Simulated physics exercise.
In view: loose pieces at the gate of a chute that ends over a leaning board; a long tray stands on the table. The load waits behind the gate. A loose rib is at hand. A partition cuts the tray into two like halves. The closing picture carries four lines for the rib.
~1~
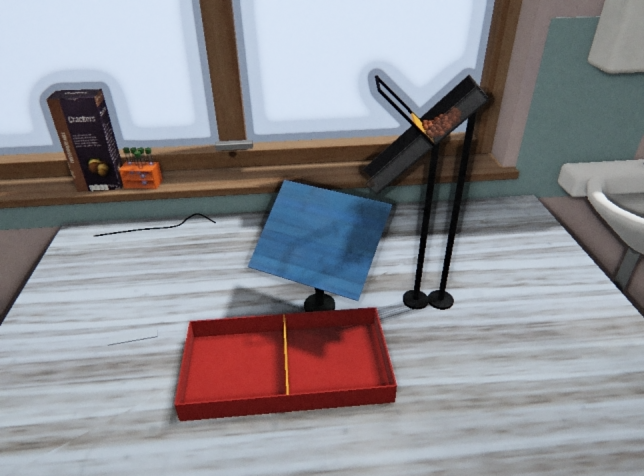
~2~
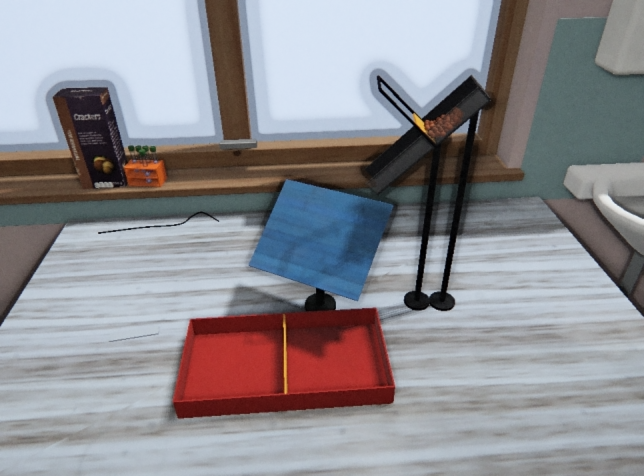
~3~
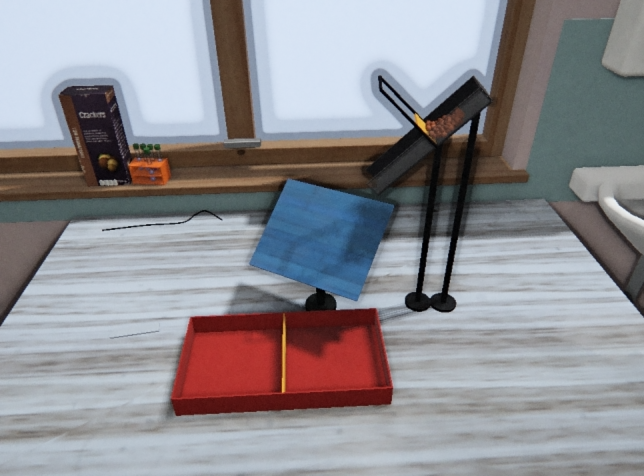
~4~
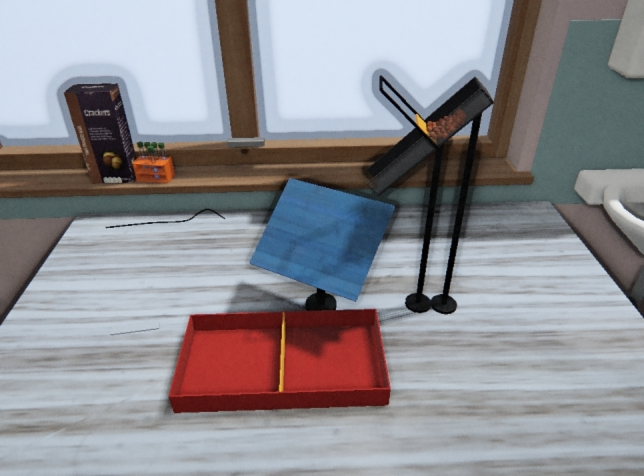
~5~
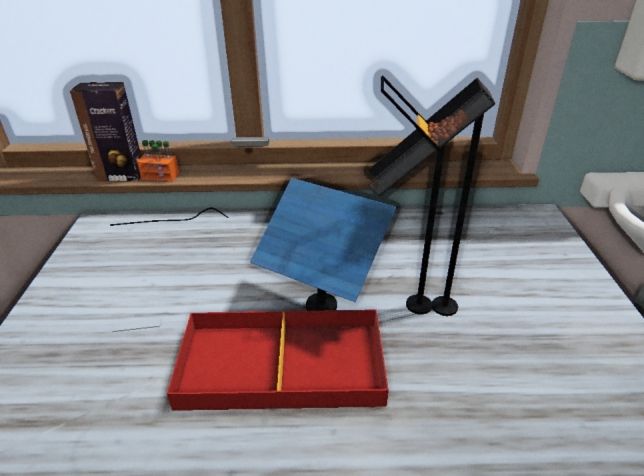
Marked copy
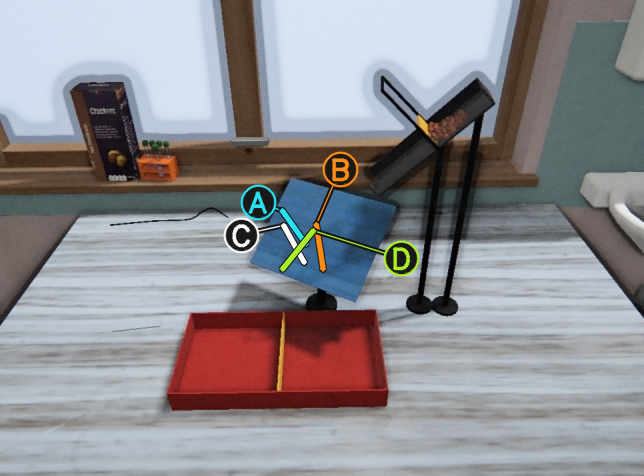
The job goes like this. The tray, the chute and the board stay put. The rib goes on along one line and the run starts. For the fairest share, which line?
Line A does it best.
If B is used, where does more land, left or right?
More lands on the right.
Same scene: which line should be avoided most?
That is line B.
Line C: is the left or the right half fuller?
The right half.
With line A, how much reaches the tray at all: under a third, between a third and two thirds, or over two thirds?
It is over two thirds.
On the marked copy, line A from (282, 210) to (306, 244); line B from (316, 224) to (323, 269); line C from (283, 225) to (304, 262); line D from (313, 230) to (282, 269).
With A, of what is caught, close to two thirds in the left half, close to a third in the right.
With B, of what is caught, only a few in the left half, all but a few in the right.
With C, of what is caught, close to a quarter in the left half, the bulk in the right.
With D, of what is caught, the bulk in the left half, close to a quarter in the right.
